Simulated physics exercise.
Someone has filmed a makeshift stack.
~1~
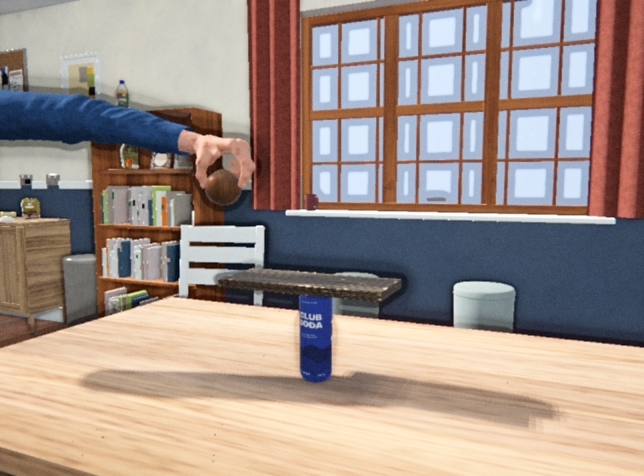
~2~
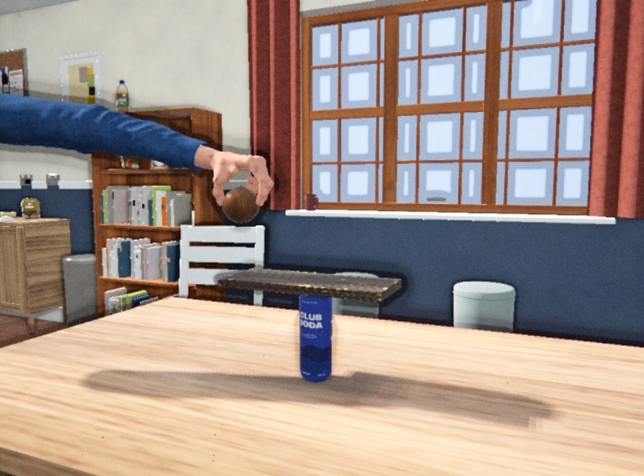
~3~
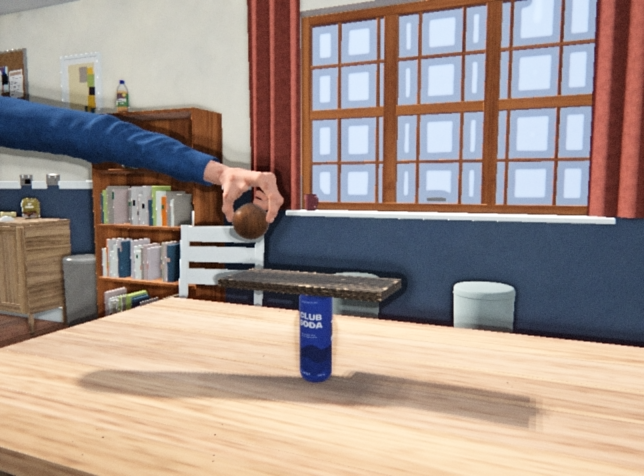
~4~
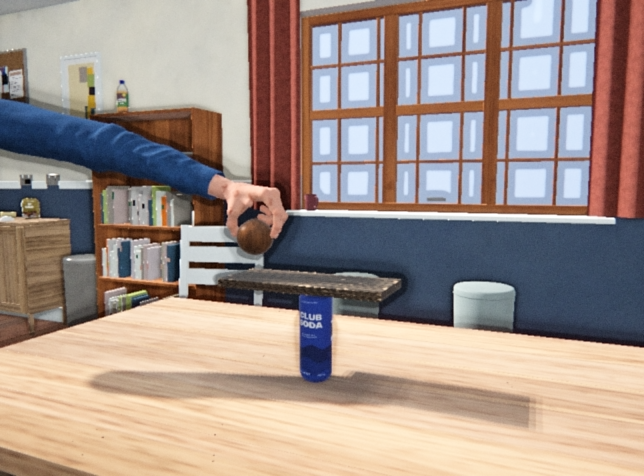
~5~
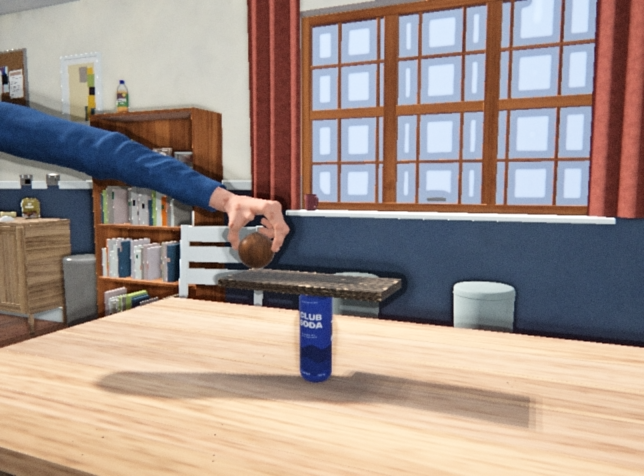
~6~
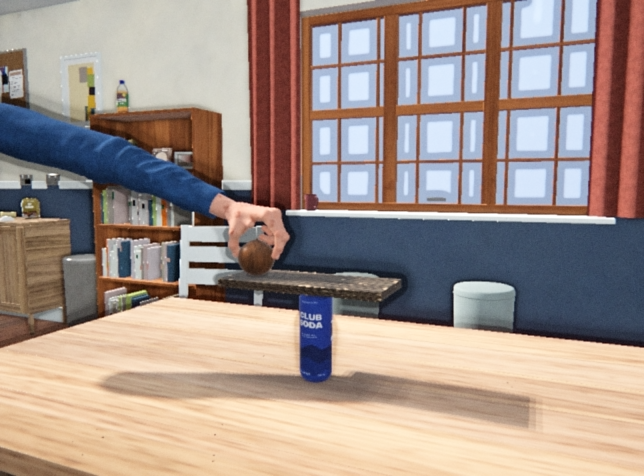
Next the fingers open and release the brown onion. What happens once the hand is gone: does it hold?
As it turns out, it loses its balance.
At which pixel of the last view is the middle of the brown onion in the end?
Near (216, 349).
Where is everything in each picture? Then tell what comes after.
The first picture shows still above its spot; brown onion (223, 188); black board (309, 283).
The second picture shows still above its spot; brown onion (241, 205); black board (309, 283).
The third picture shows still above its spot; brown onion (251, 221); black board (309, 283).
The fourth picture shows still above its spot; brown onion (255, 237); black board (309, 283).
The fifth picture shows still above its spot; brown onion (256, 250); black board (309, 283).
The sixth picture shows set down, still held; brown onion (256, 258); black board (309, 283).
Then, 0.40 s on from there, brown onion now fallen; black board turned 39° from how it was put.
Then, 0.60 s on from there, black board now fallen.
Then, 0.90 s on from there, blue can turned 35° from how it was put.
Then, 1.00 s on from there, blue can now fallen.
In the end, fallen, brown onion, black board and blue can. At the end, from the last picture's camera, brown onion near (216, 350). The stack comes apart.
